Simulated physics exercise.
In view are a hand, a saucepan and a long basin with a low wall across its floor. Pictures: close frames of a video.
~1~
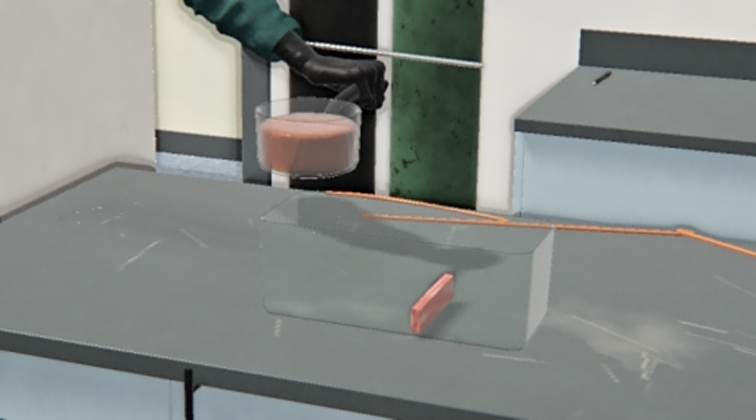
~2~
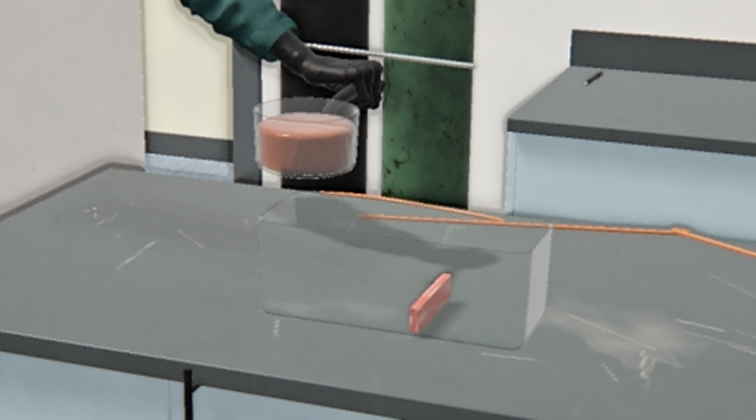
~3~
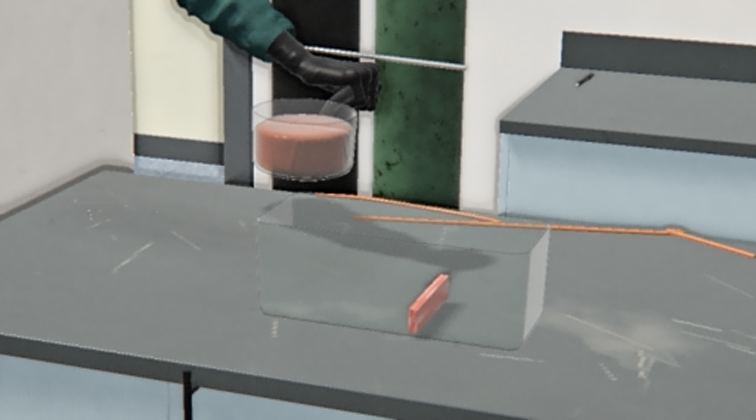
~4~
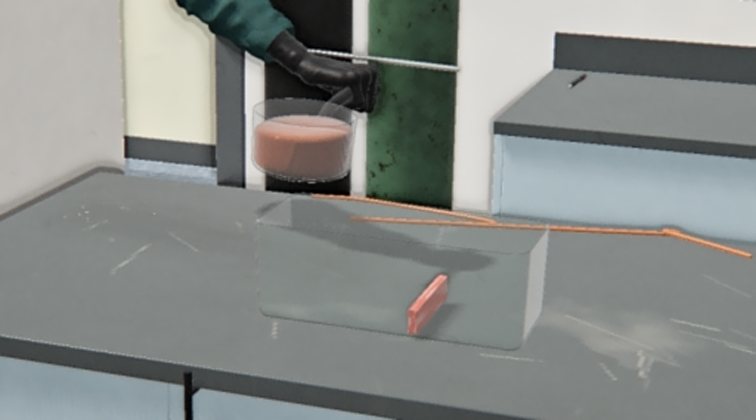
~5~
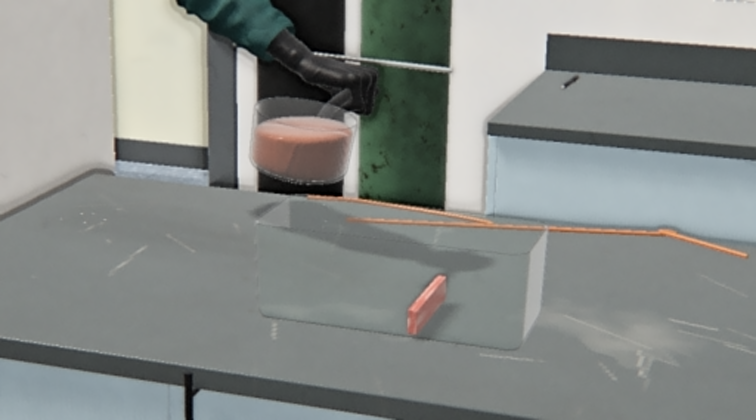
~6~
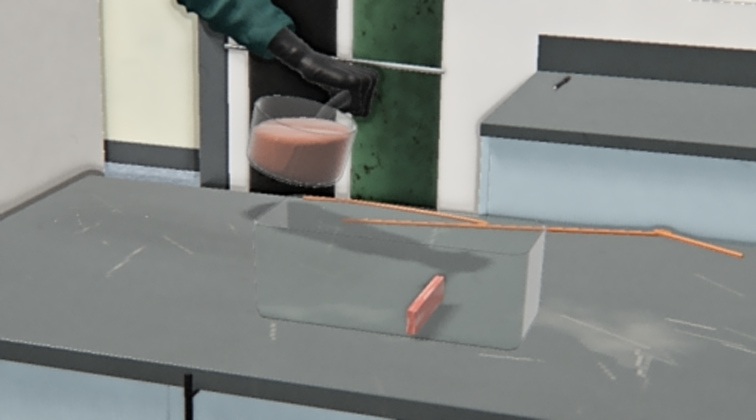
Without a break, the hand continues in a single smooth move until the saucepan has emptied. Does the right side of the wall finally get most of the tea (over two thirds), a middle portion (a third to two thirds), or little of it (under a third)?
It gets little of it.
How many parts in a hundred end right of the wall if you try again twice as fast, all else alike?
I'd estimate about 10 percent ends up there.
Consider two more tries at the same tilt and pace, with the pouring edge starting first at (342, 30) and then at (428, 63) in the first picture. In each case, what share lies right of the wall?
Roughly 5 in a hundred the first time and 90 in a hundred the second.
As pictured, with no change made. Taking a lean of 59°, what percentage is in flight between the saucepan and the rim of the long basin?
I'd put it near 20 per cent.
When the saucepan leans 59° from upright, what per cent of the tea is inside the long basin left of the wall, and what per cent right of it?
Left: 10 %. Right: 0 %.
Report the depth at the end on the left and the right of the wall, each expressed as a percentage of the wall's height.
About 70 left, about 10 right.
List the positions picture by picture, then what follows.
In the first frame, it leans 0°; its right rim is at (356, 116); the tea meets the walls at (265, 119) and (356, 129); the long basin's rim runs from (279, 206) to (544, 240); the wall's top is at (433, 292).
In the second frame, it leans 1°; its right rim is at (355, 117); the tea meets the walls at (263, 119) and (354, 129).
In the third frame, it leans 2°; its right rim is at (353, 120); the tea meets the walls at (261, 120) and (352, 131).
In the fourth frame, it leans 5°; its right rim is at (353, 123); the tea meets the walls at (261, 122) and (352, 132).
In the fifth frame, it leans 9°; its right rim is at (354, 128); the tea meets the walls at (260, 123) and (352, 133).
In the sixth frame, it leans 14°; its right rim is at (353, 133); the tea meets the walls at (257, 124) and (352, 134).
A moment on, the saucepan is tipped part way and 67 per cent is still to pour, 12 is left of the wall and 0 right of it.
Next, the saucepan is tipped on its side and 19 per cent is still to pour, 71 is left of the wall and 2 right of it.
Then the saucepan is tipped on its side and 3 per cent is still to pour, 89 is left of the wall and 6 right of it.
Later the saucepan is tipped on its side and 1 per cent is still to pour, 93 is left of the wall and 6 right of it.
Finally, 94 per cent lies left of the wall, 6 right of it and 0 outside.
